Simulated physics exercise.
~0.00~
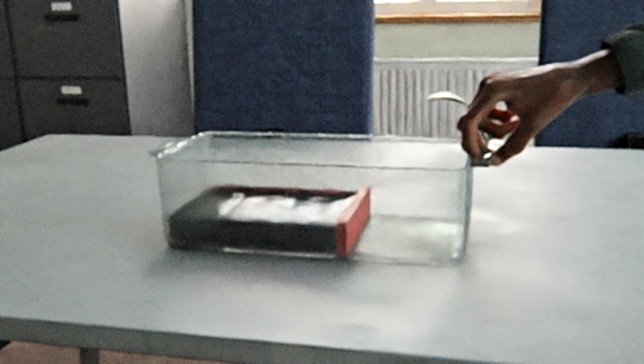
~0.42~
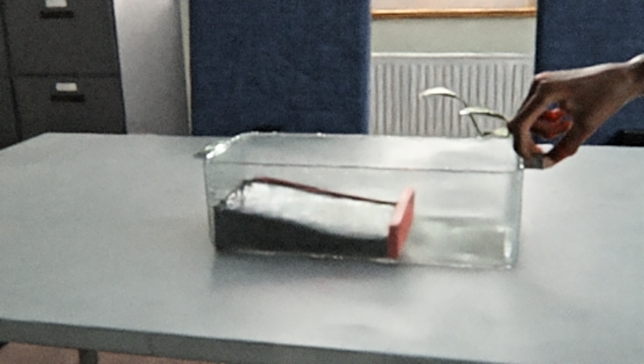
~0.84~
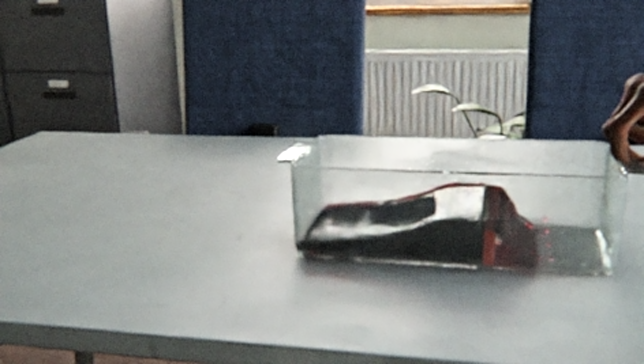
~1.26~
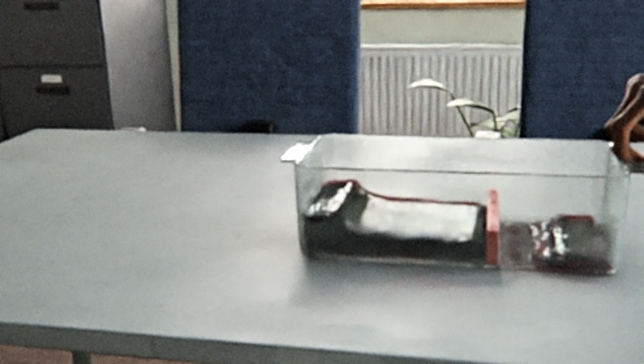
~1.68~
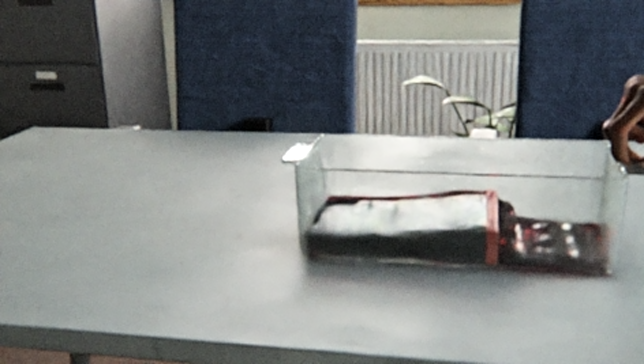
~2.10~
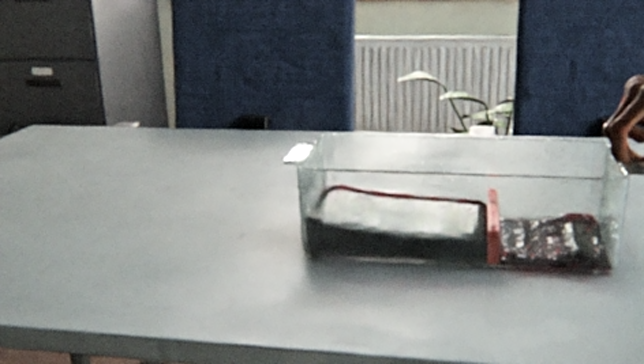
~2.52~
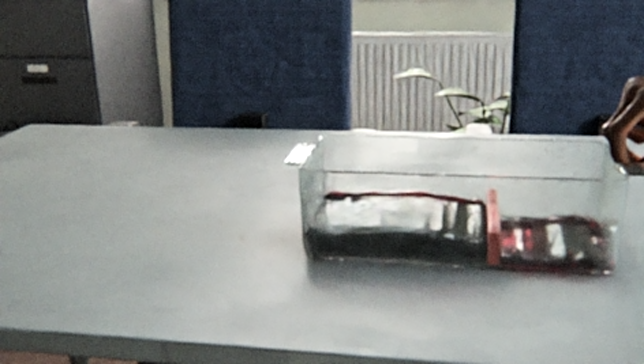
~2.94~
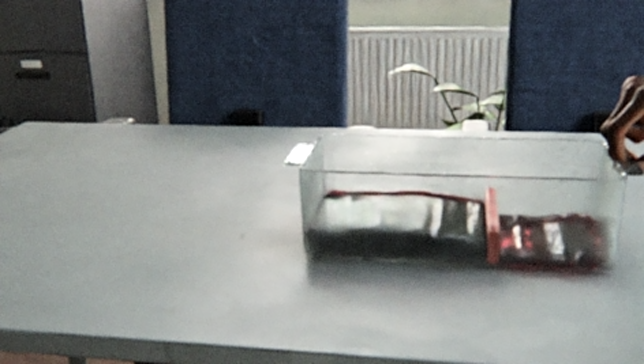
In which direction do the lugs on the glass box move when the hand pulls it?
The lugs move to the right along with the box.
